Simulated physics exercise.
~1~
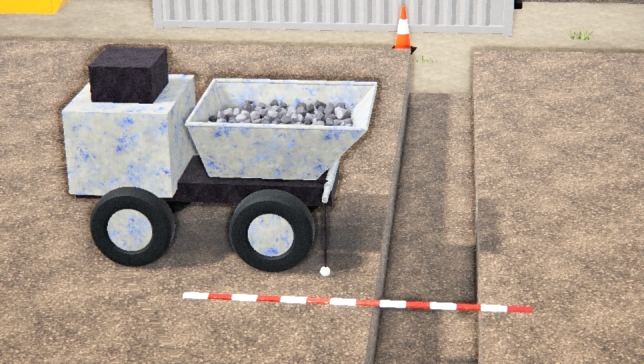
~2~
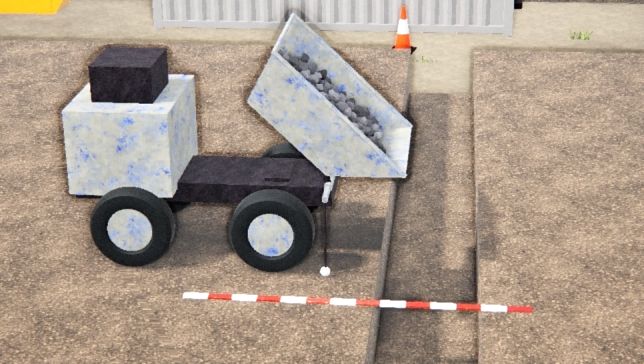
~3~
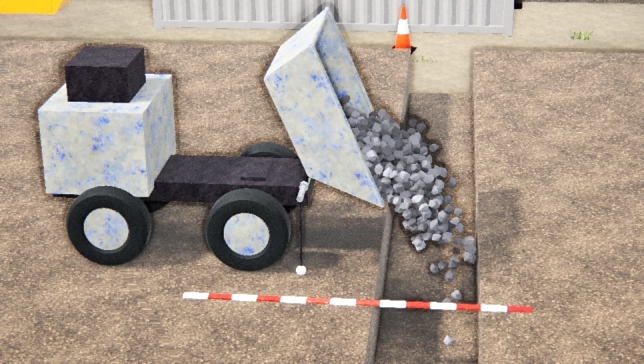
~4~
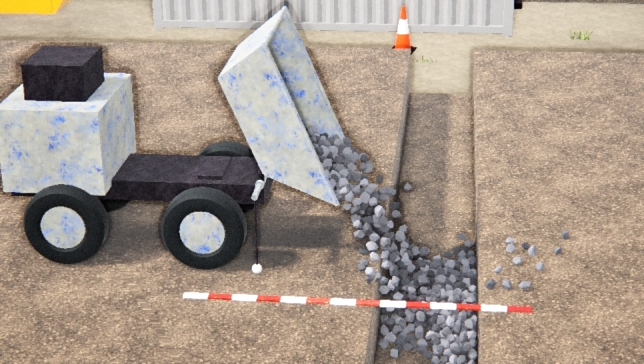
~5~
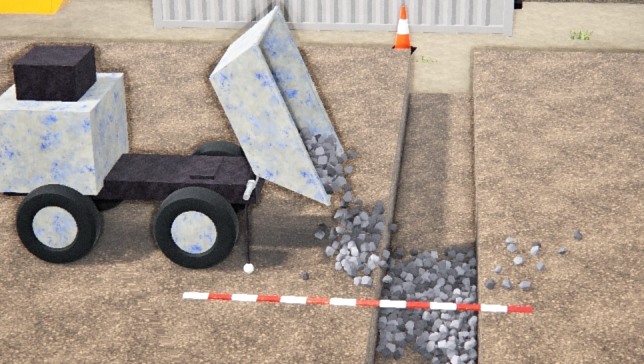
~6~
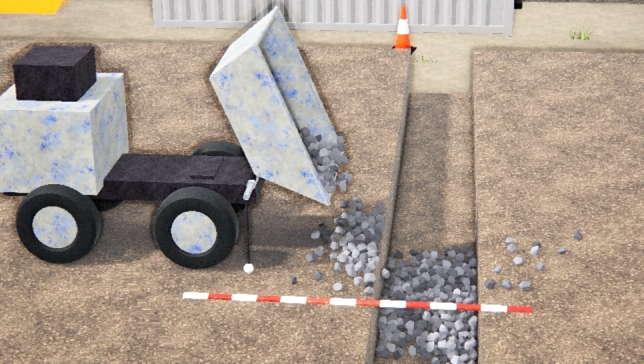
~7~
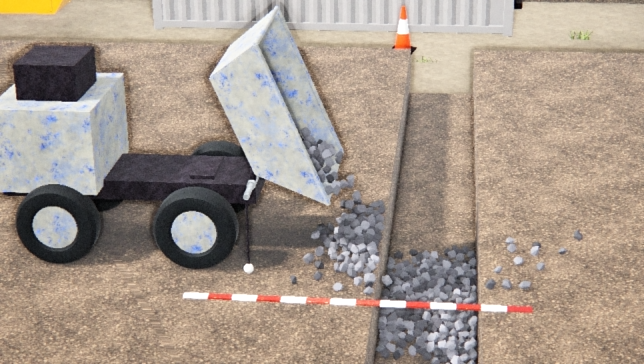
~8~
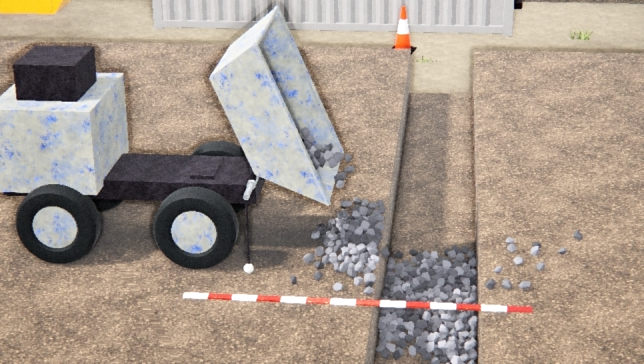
On bare ground, a dumper tips grey stones mostly into a trench while rolling back left.
